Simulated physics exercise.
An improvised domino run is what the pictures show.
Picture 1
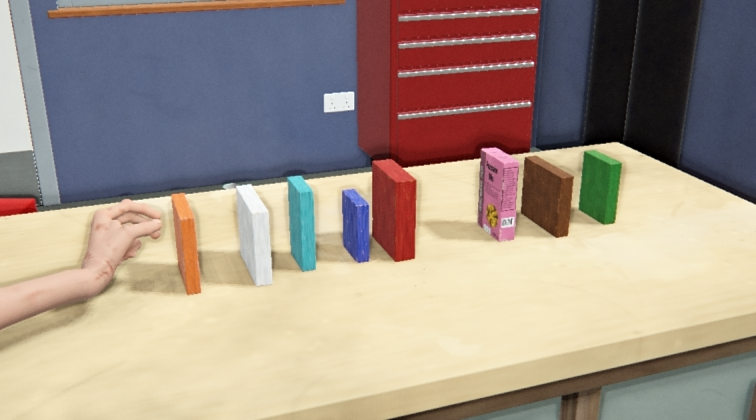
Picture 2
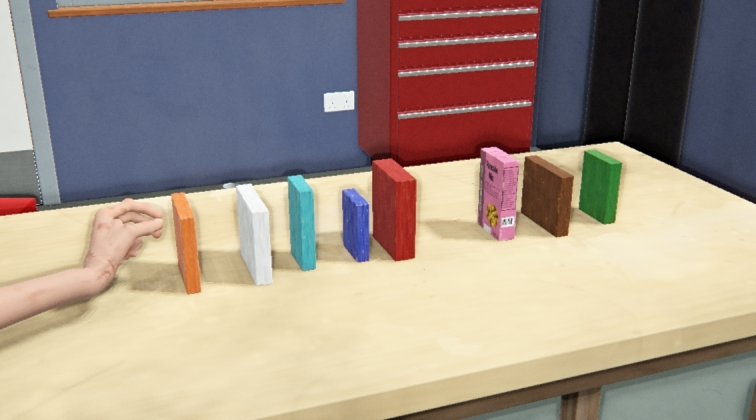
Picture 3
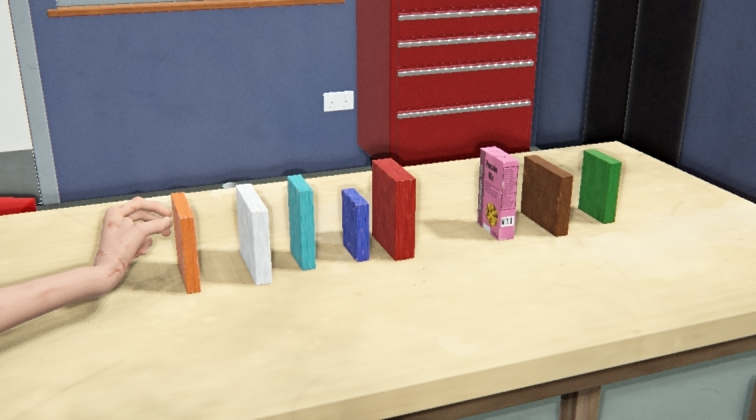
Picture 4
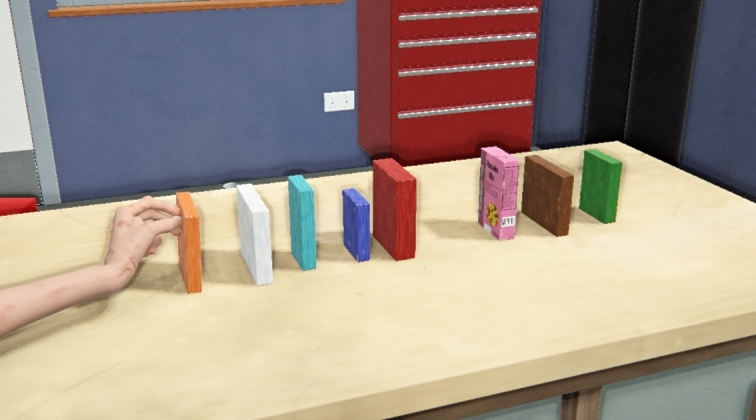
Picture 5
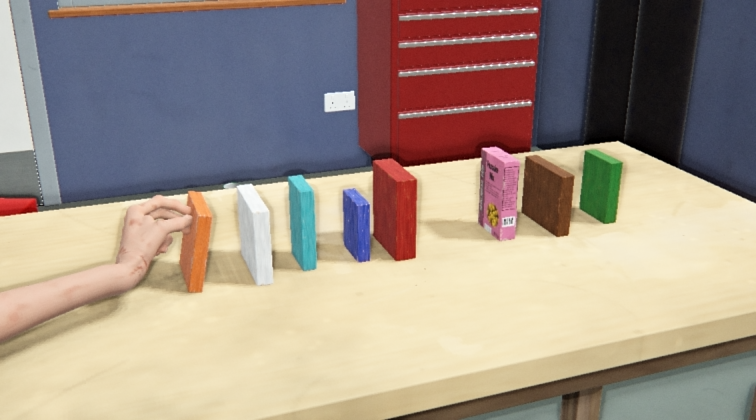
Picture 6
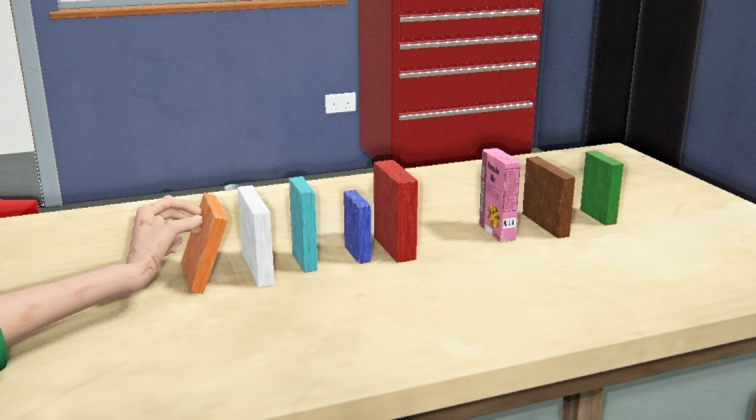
On a wooden workbench, a hand pushes the orange board rightward, tilting it toward the white block.
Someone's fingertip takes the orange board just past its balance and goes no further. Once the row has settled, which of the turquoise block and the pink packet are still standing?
One by one: The turquoise block goes down in the end; the pink packet is left standing in the end.
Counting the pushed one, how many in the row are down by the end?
Total count - 5.
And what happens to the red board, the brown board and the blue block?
The red board goes down; the brown board remains standing; the blue block goes down.
Then, 0.50 s later than the last frame, orange board 74° over; turquoise block tilted by 48° near (342, 227); white block tilted by 64°; blue block tilted by 25°.
Then, 0.70 s later than the last frame, orange board 76° over; turquoise block tilted by 70° near (352, 237); red board on its side; white block tilted by 73°.
When it is over, lying over on the table, turquoise block, white block, red board and blue block; the other 2 as before. End places, in pixels of the last picture, turquoise block near (355, 238), pink packet near (501, 195).
